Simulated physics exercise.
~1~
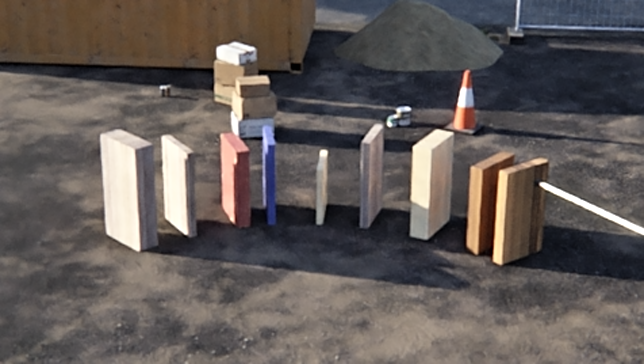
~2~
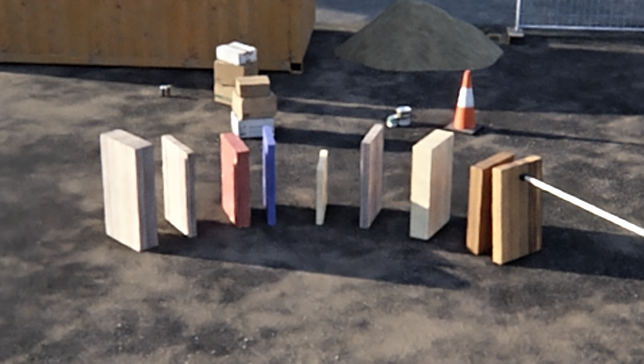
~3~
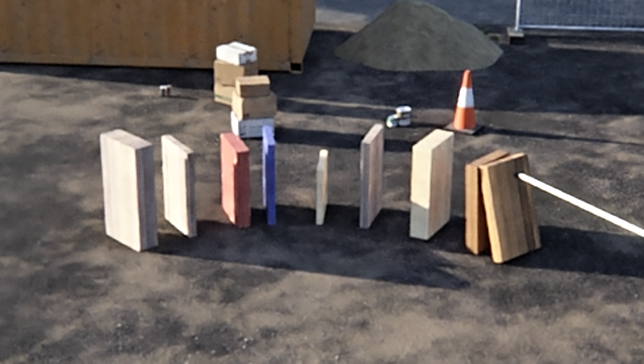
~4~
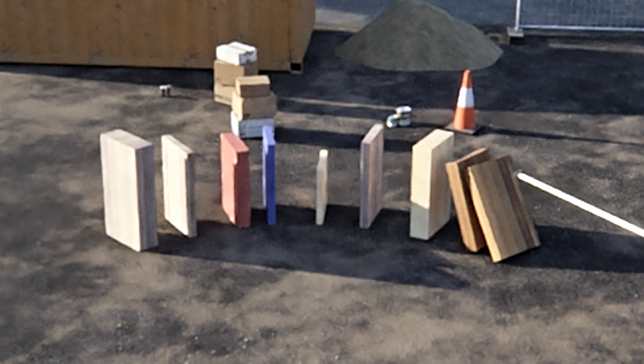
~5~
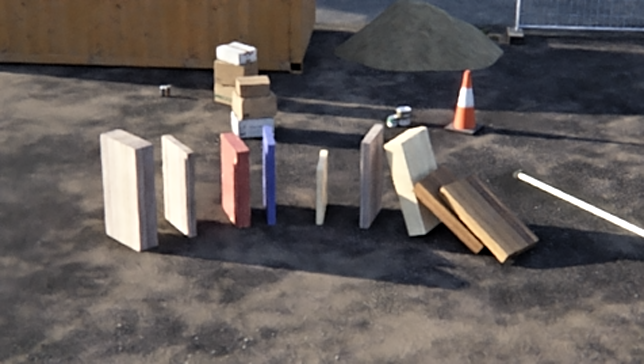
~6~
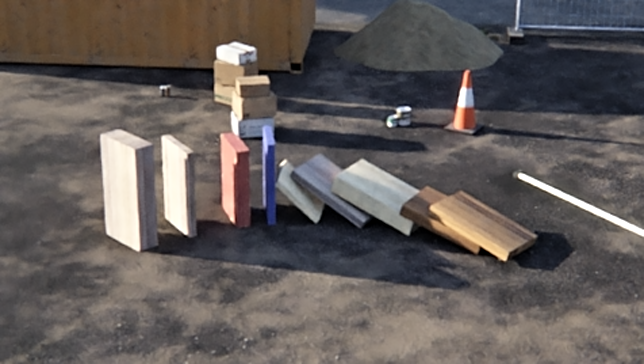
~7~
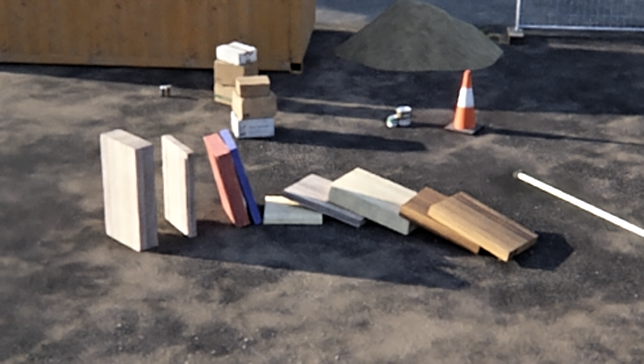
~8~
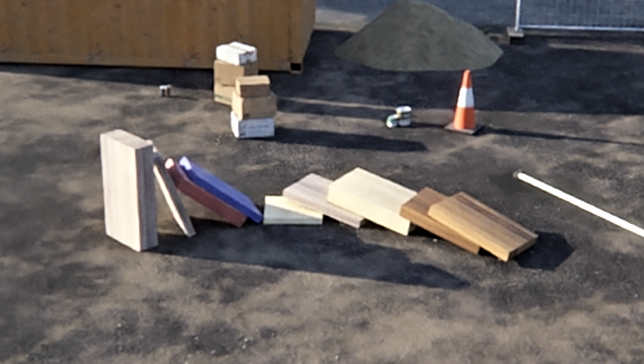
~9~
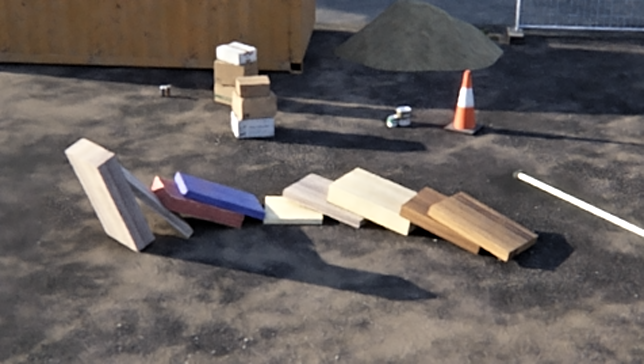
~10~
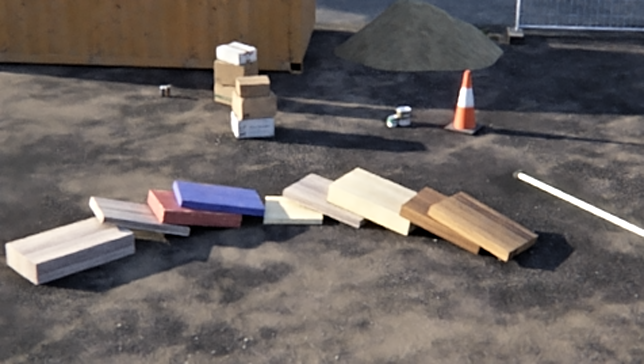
On a dark gravel yard with a traffic cone and a mound behind, a pole pushes the rightmost of nine upright boards set in a curve, and it tips left into the next. The boards topple leftward in turn, red and blue ones included, until all lie down.
